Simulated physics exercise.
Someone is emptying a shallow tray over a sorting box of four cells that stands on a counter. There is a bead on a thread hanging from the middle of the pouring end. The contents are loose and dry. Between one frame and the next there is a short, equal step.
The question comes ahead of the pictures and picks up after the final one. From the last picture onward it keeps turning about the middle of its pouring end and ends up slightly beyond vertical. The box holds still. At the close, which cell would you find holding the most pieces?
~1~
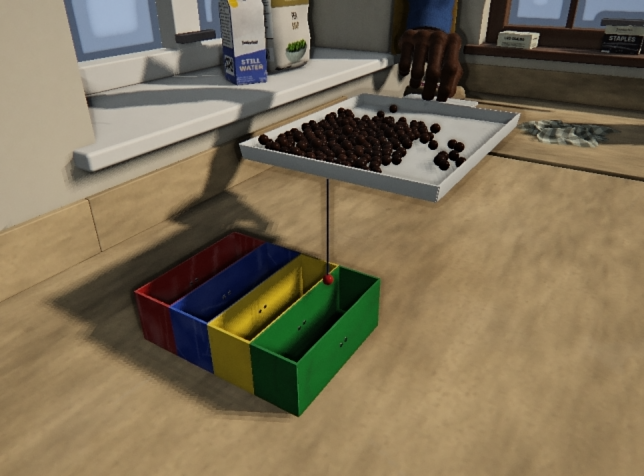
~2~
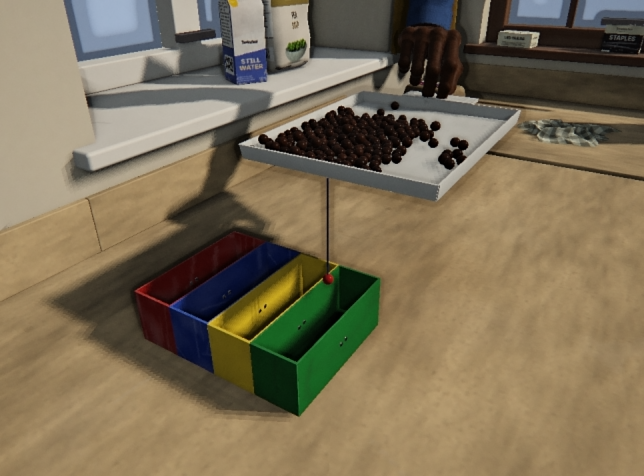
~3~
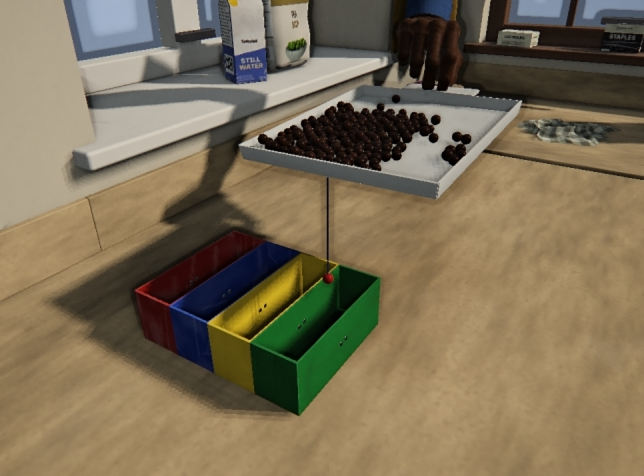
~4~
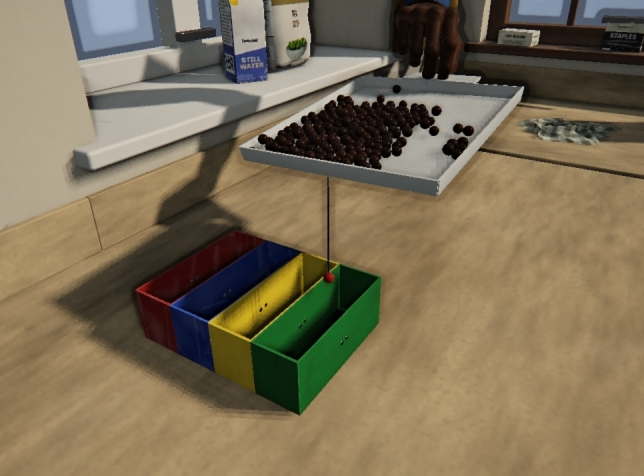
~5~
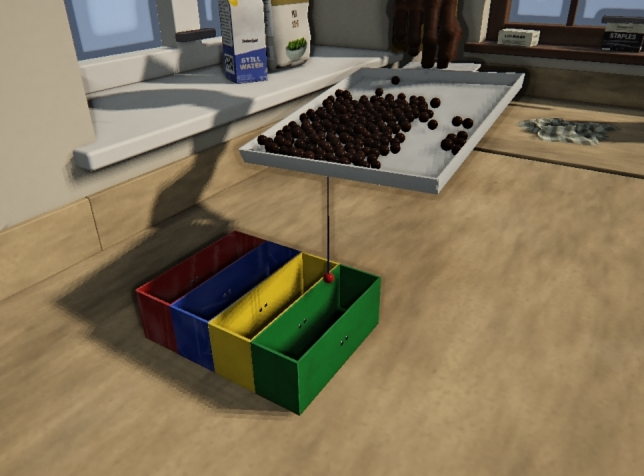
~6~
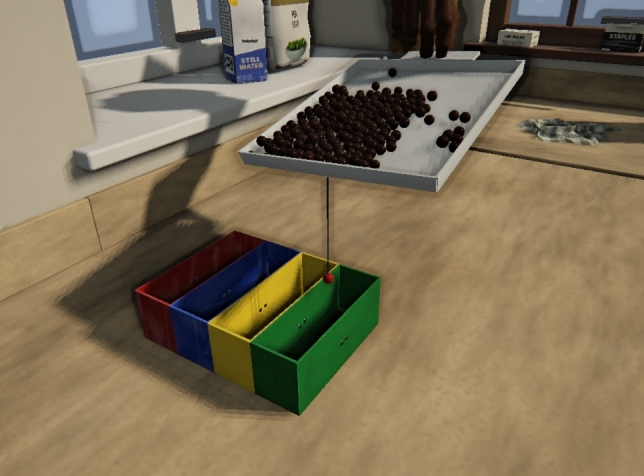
You would find the most in the blue cell.
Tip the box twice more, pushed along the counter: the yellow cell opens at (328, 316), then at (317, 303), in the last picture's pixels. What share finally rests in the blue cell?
About 20% on the first try and 30% on the second.
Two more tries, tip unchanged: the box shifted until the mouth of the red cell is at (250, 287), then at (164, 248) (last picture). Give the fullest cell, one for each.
First try: The red one; second try: The cell in yellow.
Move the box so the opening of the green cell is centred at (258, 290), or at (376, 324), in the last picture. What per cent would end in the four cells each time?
It comes to about 90 per cent the first time and about 80 per cent the second.
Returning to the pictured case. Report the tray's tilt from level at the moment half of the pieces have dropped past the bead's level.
Angle: Close to 85°.
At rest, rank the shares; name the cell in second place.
The answer would be the yellow one.
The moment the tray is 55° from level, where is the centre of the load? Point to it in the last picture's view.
The middle of the pieces sits at roughly (309, 112).
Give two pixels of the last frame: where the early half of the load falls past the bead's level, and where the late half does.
Initially about (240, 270); subsequently about (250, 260).
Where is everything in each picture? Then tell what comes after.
In the first frame, corners of the pouring end (242, 144) and (438, 185), level; middle of the load (352, 139), chocolate balls; bead on its thread (328, 280); red cell (156, 319); blue cell (192, 336); yellow cell (231, 354); green cell (275, 375).
In the second frame, corners of the pouring end (242, 144) and (438, 184), level; middle of the load (352, 138).
In the third frame, corners of the pouring end (242, 144) and (437, 182), tipped barely, lowest at the left corner; middle of the load (352, 135).
In the fourth frame, corners of the pouring end (242, 146) and (437, 179), tipped a little, lowest at the left corner; middle of the load (352, 131).
In the fifth frame, corners of the pouring end (242, 148) and (437, 178), tipped a little, lowest at the left corner; middle of the load (351, 127).
In the sixth frame, corners of the pouring end (241, 151) and (435, 176), tipped a little, lowest at the left corner; middle of the load (349, 124), about a tenth on the move; red cell (157, 317); blue cell (192, 334); yellow cell (232, 353); green cell (275, 374).
Just after the last frame, tray tipped steeply; almost all on the tray; just a few in the yellow cell; just a few in the blue cell; just a few falling or outside the box.
A moment on, tray tipped right over; roughly a quarter on the tray; roughly a third in the blue cell; roughly a quarter in the yellow cell; about a tenth in the red cell; just a few in the green cell; about a tenth falling or outside the box.
Further on, tray tipped past a quarter turn; roughly half in the blue cell; roughly a quarter in the yellow cell; about a tenth in the red cell; about a tenth in the green cell; about a tenth falling or outside the box.
When it is over, tray tipped past a quarter turn; roughly half in the blue cell; roughly a quarter in the yellow cell; about a tenth in the red cell; about a tenth in the green cell; about a tenth outside the box.
